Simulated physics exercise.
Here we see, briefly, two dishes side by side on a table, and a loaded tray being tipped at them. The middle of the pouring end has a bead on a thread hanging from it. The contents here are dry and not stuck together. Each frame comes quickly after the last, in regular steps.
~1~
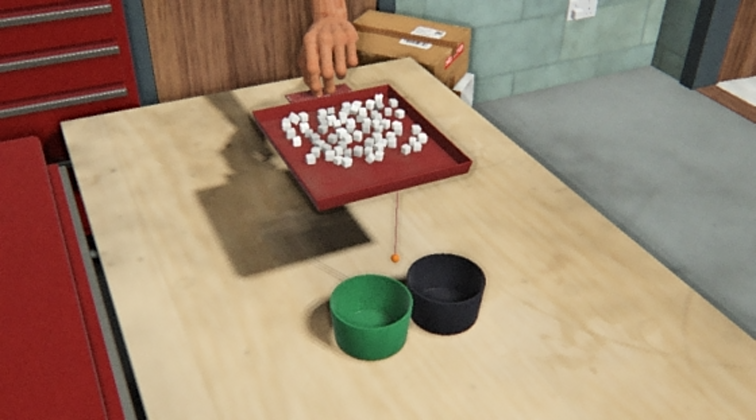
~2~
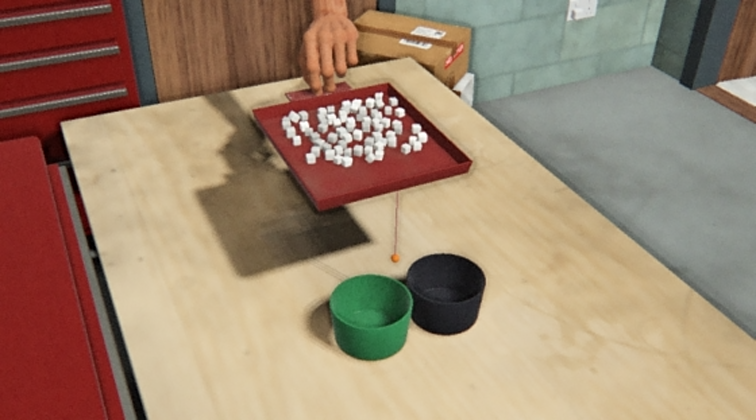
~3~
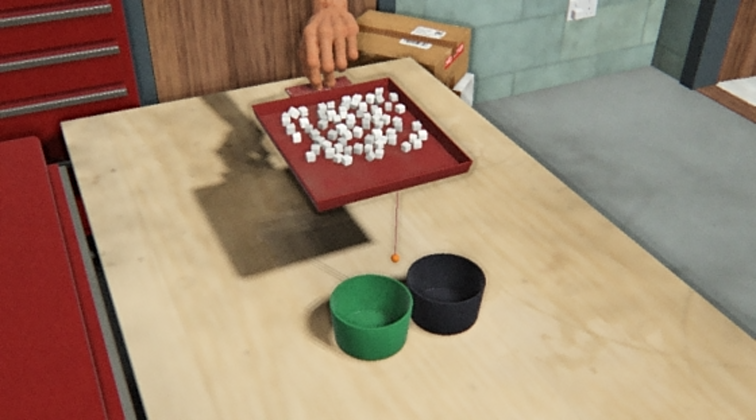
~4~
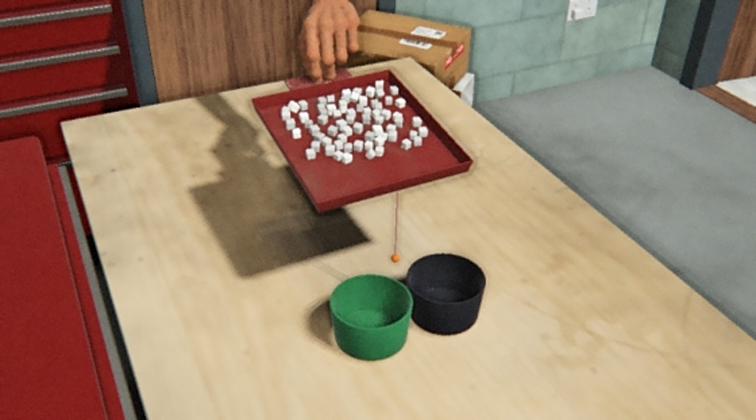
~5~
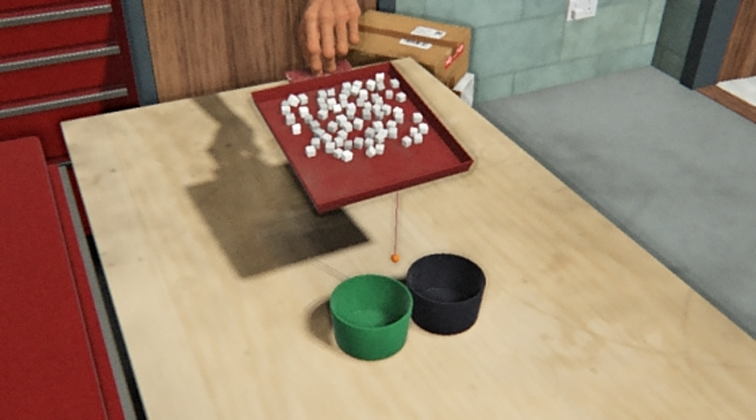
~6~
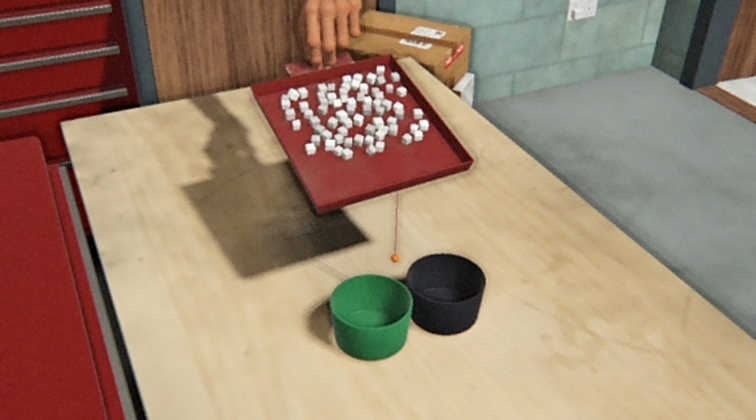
A hand reaches in at the top over a pale wooden table, seen from above at an angle in a workshop-like room with red drawers at left. It is at the far edge of a red tray of white cubes, with an orange bead hanging on a thread before a green dish and a black dish. The tray's far side slowly rises, while the cubes, dishes and camera stay still.
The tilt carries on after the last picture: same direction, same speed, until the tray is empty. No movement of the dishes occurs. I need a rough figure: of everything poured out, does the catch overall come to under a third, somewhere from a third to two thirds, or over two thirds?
Most likely the dishes will trap beyond two thirds of the load.
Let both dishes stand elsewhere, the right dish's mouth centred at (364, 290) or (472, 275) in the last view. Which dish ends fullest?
In turn: The dish on the right-hand side, then the dish on the left-hand side.
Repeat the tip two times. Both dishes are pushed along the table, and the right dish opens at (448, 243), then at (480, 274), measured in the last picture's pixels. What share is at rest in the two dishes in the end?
Close to 0 in a hundred, then close to 50 in a hundred.
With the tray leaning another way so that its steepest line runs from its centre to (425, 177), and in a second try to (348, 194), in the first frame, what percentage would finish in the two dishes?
About 50 % and 50 %.
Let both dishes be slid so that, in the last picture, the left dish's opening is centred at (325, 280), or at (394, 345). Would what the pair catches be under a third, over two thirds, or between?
Try one: Less than a third; try two: Below one third.
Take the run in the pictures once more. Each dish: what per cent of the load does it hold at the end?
Near 60 in a hundred for the left dish; near 20 for the right dish.
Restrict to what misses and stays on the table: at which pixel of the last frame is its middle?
I'd put the middle somewhere around (360, 404) in the last picture.
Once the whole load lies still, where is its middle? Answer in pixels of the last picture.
Somewhere around (375, 334) in the final view.
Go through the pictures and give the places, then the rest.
In the first picture, corners of the pouring end (319, 198) and (468, 161), level; middle of the load (350, 129), sugar cubes; left dish (389, 341); right dish (465, 316); bead on its thread (395, 258).
In the second picture, corners of the pouring end (319, 198) and (469, 161), level; middle of the load (350, 128).
In the third picture, corners of the pouring end (319, 199) and (469, 160), tipped barely, lowest at the left corner; middle of the load (350, 124).
In the fourth picture, corners of the pouring end (319, 200) and (469, 160), tipped a little, lowest at the left corner; middle of the load (350, 120).
In the fifth picture, corners of the pouring end (319, 202) and (469, 160), tipped a little, lowest at the left corner; middle of the load (350, 115).
In the sixth picture, corners of the pouring end (319, 203) and (470, 159), tipped a little, lowest at the left corner; middle of the load (351, 110); left dish (389, 341); right dish (465, 316).
Just after the last frame, tray tipped steeply; every one on the tray.
A moment on, tray tipped right over; almost all on the tray; just a few in the left dish; just a few in the air.
Further on, tray tipped past a quarter turn; roughly half in the left dish; roughly a quarter in the right dish; roughly a quarter outside both.
When it is over, tray tipped past a quarter turn; roughly half in the left dish; roughly a quarter in the right dish; roughly a quarter outside both.
